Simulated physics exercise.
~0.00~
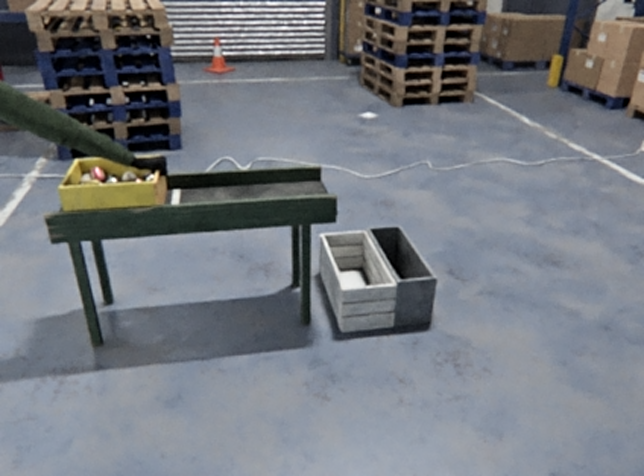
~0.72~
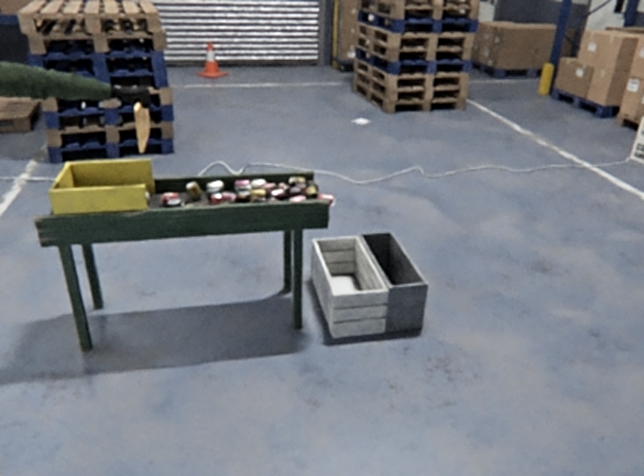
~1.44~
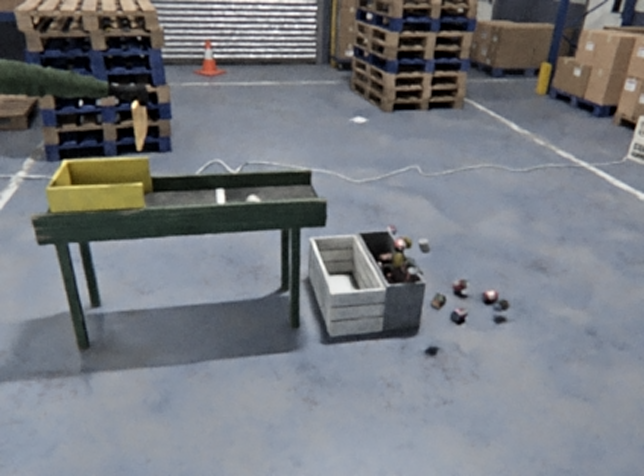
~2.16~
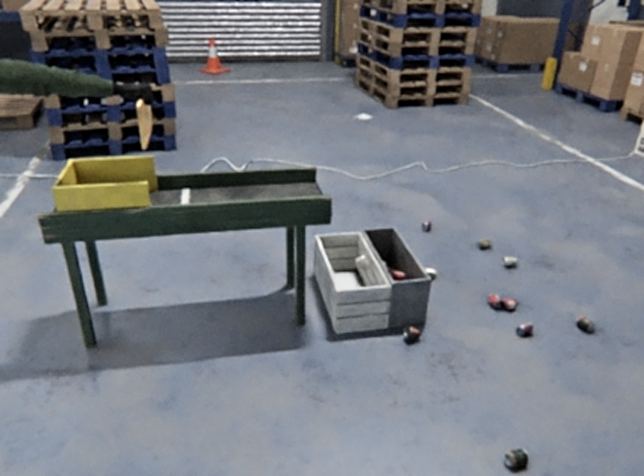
Small cans riding a belt out of a yellow pen and dropping off its end, some into the grey bin, others scattering across the floor.
